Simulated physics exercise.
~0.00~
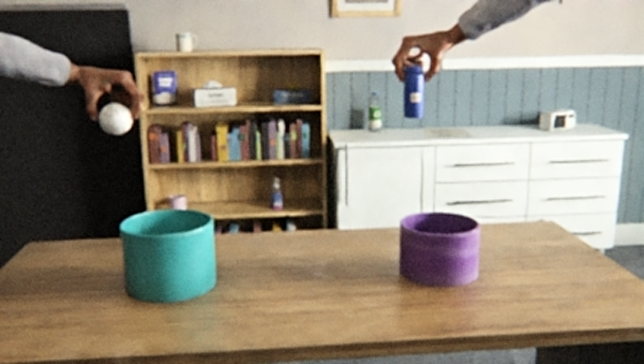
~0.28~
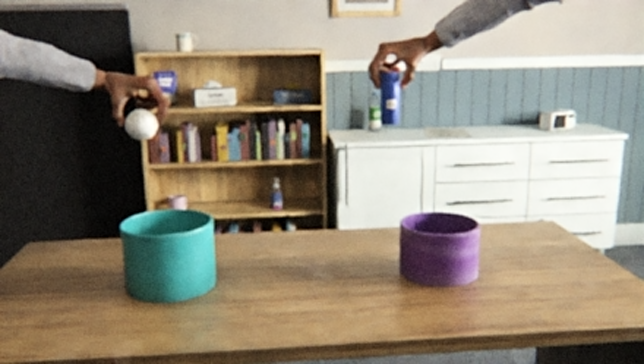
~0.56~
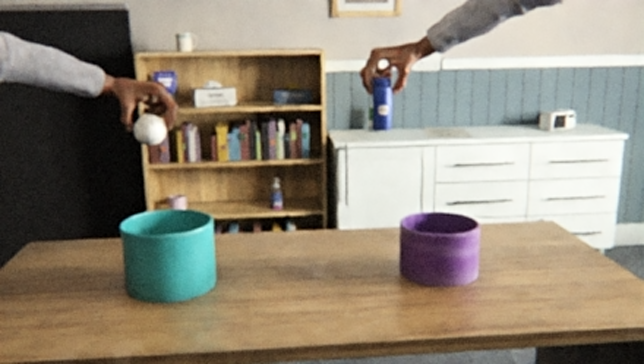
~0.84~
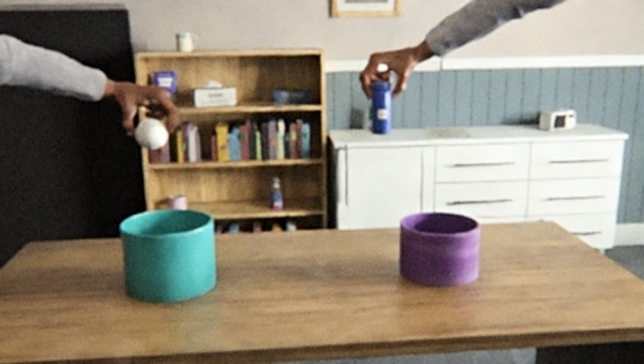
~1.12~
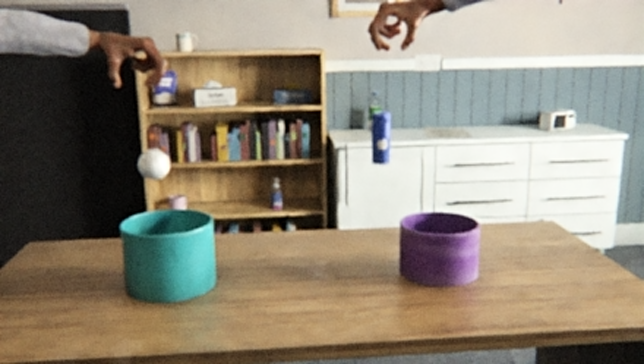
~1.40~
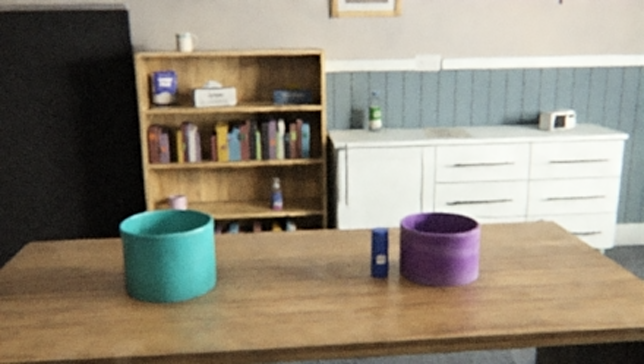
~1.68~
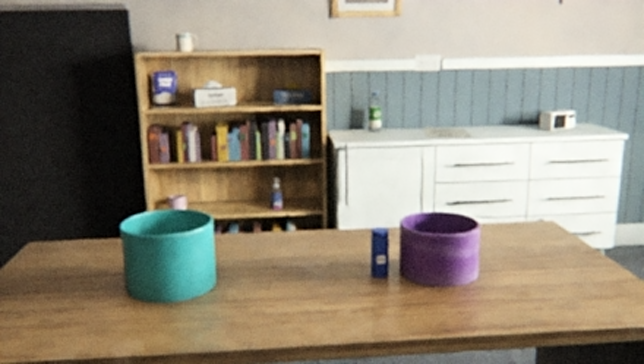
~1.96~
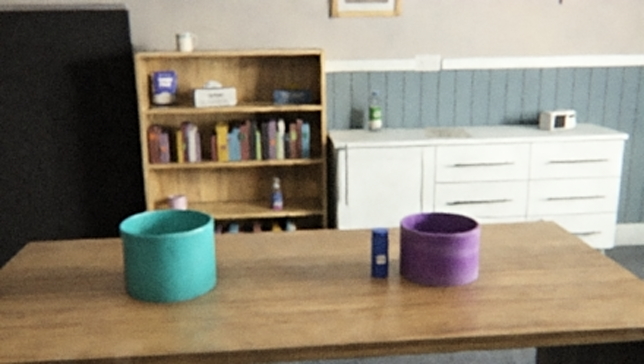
A white onion and a blue shaker were held by two hands above a teal bucket and a purple one, then released together; the onion dropped into the teal bucket, while the shaker landed upright on the table just left of the purple bucket.
